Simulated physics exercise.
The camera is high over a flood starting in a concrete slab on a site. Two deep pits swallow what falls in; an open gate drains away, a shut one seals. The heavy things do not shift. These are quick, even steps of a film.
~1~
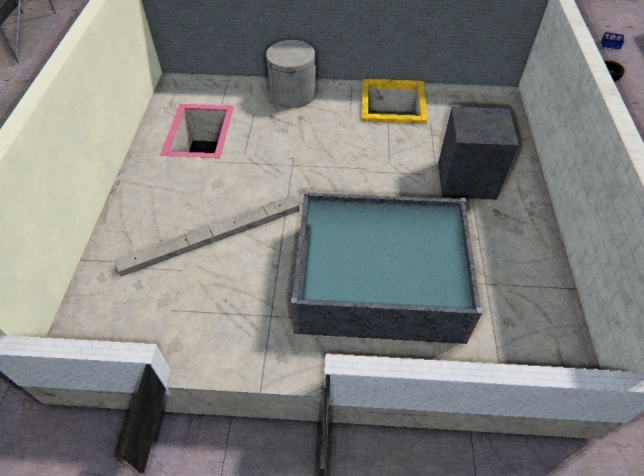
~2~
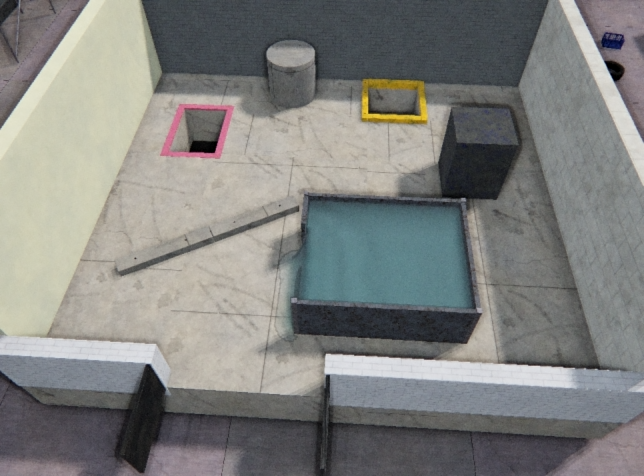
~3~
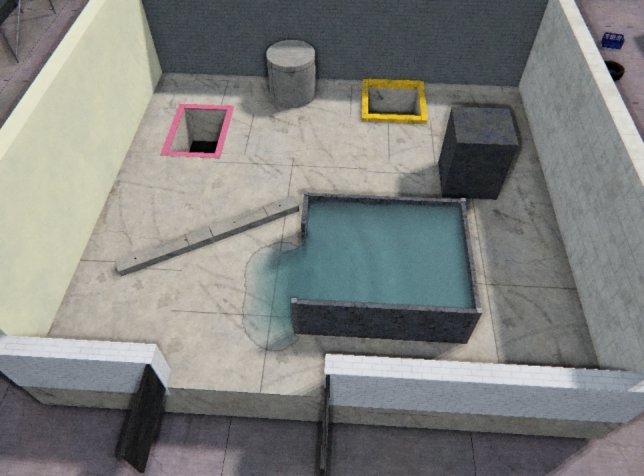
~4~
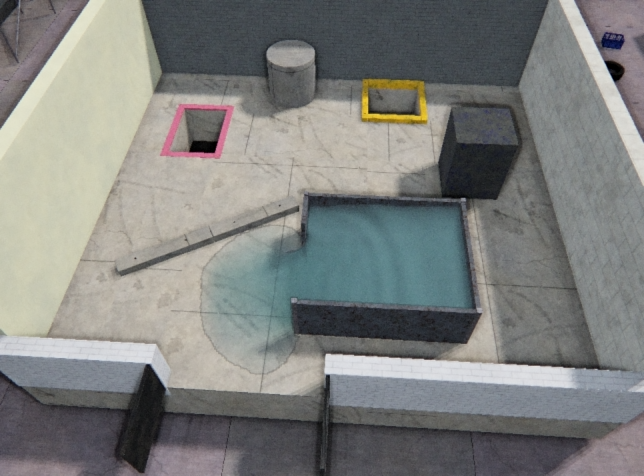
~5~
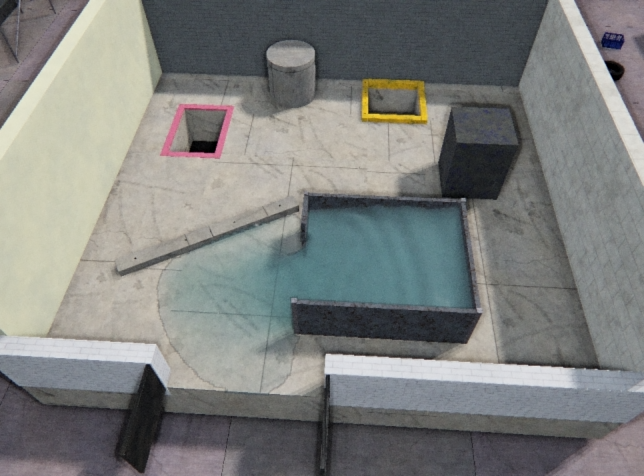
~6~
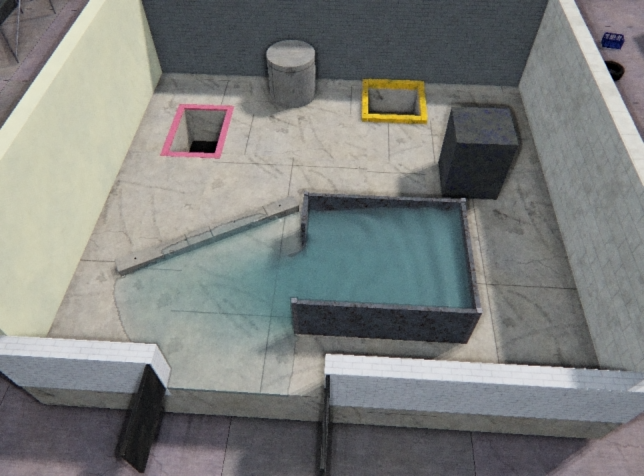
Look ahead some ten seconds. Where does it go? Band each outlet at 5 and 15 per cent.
One by one: The gate takes more than 15 %; the pink pit takes from 5 to 15 %; the yellow pit takes less than 5 %.
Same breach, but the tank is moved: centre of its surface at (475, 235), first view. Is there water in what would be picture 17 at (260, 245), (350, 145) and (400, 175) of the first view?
In that order: Covered, clear, dry.
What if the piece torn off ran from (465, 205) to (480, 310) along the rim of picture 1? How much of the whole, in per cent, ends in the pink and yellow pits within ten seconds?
In per cent: Pink 4, yellow 10.
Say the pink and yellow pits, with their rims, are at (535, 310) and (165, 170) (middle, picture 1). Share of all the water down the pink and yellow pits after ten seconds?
In per cent: Pink 0, yellow 6.
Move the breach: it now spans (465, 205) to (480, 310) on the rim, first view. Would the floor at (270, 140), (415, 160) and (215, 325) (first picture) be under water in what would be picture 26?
As listed: Dry, dry, covered.
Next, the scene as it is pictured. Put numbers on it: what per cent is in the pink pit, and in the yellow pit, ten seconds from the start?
In turn 12 and 0 per cent.
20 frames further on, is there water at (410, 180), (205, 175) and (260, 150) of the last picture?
In that order: Not flooded, under water, clear.
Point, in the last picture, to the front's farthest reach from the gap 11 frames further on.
I would point to (125, 160).
A moment on, water covers 20 % of the floor; the gate 2 %, the pink pit 0 %, the yellow pit 0 %.
Next, water covers 25 % of the floor; the gate 5 %, the pink pit 0 %, the yellow pit 0 %.
Then, water covers 35 % of the floor; the gate 9 %, the pink pit 1 %, the yellow pit 0 %.
Later, water covers 60 % of the floor; the gate 21 %, the pink pit 8 %, the yellow pit 0 %.
In the end, water covers 70 % of the floor; the gate 34 %, the pink pit 13 %, the yellow pit 0 %.
